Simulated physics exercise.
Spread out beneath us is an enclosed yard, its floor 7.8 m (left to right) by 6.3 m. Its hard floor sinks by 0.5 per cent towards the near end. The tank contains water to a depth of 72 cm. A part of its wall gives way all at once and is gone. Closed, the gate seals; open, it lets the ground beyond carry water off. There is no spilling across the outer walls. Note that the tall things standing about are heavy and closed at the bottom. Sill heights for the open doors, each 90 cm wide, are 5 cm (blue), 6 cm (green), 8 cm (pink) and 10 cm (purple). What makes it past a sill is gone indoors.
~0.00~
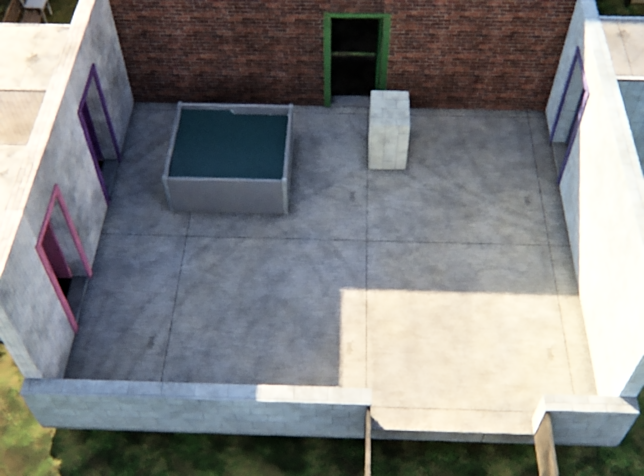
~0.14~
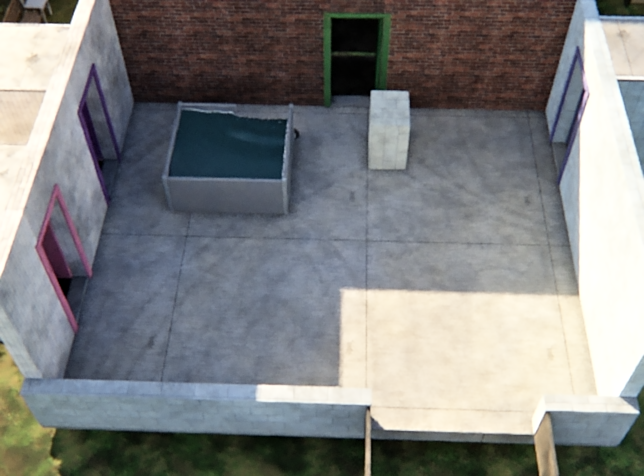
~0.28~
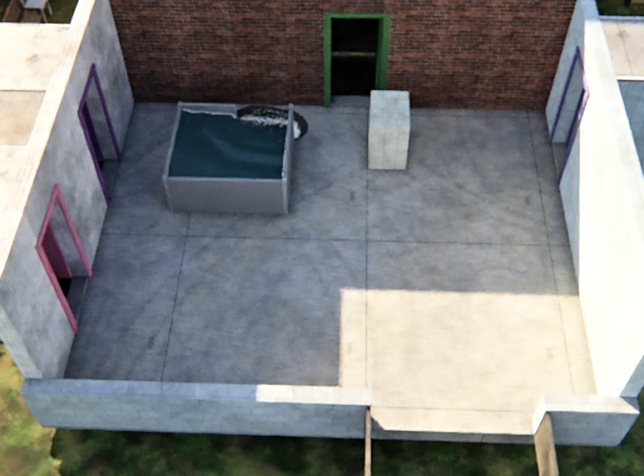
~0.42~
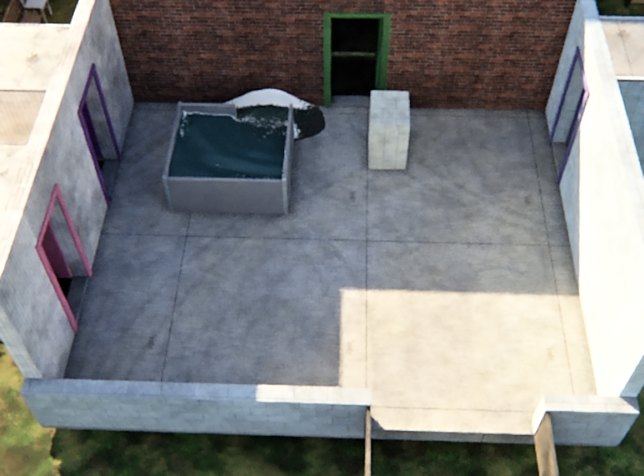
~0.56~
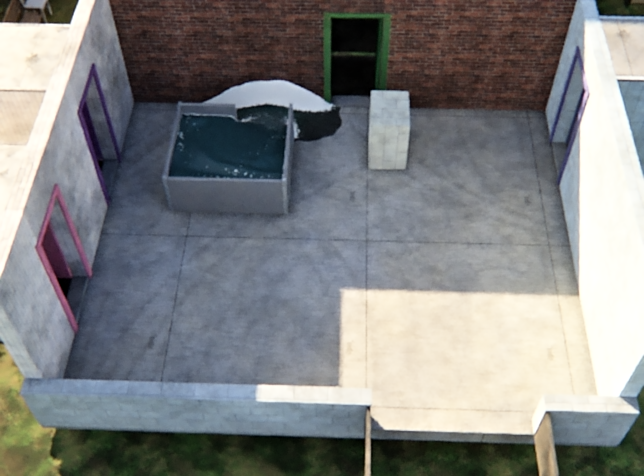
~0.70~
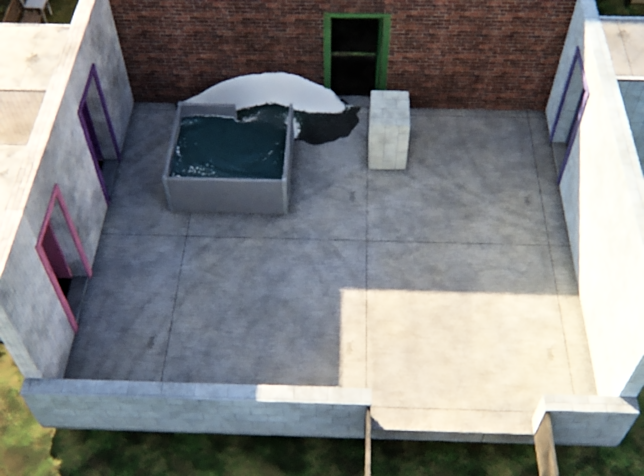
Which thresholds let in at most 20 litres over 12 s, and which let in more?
Blue door: Limit broken; green door: Limit broken; pink door: Limit unbroken; purple door: Limit unbroken.
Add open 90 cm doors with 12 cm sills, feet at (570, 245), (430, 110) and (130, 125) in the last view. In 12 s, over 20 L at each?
Note, doorways in listed order: Stays short, stays short, goes beyond.
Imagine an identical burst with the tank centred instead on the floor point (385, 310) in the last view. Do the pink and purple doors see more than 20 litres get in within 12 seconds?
Pink gets no more than that, purple gets no more than that.
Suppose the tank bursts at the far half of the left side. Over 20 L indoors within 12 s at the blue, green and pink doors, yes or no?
Blue exceeds; green falls short; pink falls short.
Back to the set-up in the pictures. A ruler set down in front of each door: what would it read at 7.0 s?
In cm: Blue 8, green 5, pink 5, purple 6.
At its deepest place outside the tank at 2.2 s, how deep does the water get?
It gets to some 38 cm.
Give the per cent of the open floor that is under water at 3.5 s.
Roughly 45 percent.
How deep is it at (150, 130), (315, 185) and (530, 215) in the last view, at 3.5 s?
Spot by spot: Some 20, 1, then 2 cm.
After 1.4 s water covers 10 % of the floor and is deepest (54 cm) near (276, 111); blue door not reached, green door 14 cm at the sill, 6 L in, pink door not reached, purple door not reached.
After 2.2 s water covers 25 % of the floor and is deepest (38 cm) near (266, 111); blue door 5 cm at the sill, 0 L in, green door 12 cm at the sill, 24 L in, pink door not reached, purple door 8 cm at the sill, 0 L in.
After 3.5 s water covers 45 % of the floor and is deepest (27 cm) near (266, 111); blue door 13 cm at the sill, 48 L in, green door 10 cm at the sill, 40 L in, pink door 3 cm at the sill, 0 L in, purple door 9 cm at the sill, 0 L in.
After 7.0 s water covers 80 % of the floor and is deepest (13 cm) near (61, 392); blue door 8 cm at the sill, 109 L in, green door 5 cm at the sill, 49 L in, pink door 5 cm at the sill, 0 L in, purple door 6 cm at the sill, 1 L in.
After 12.0 s water covers 90 % of the floor and is deepest (8 cm) near (58, 403); blue door 4 cm at the sill, 122 L in, green door 3 cm at the sill, 49 L in, pink door 4 cm at the sill, 0 L in, purple door 3 cm at the sill, 1 L in.
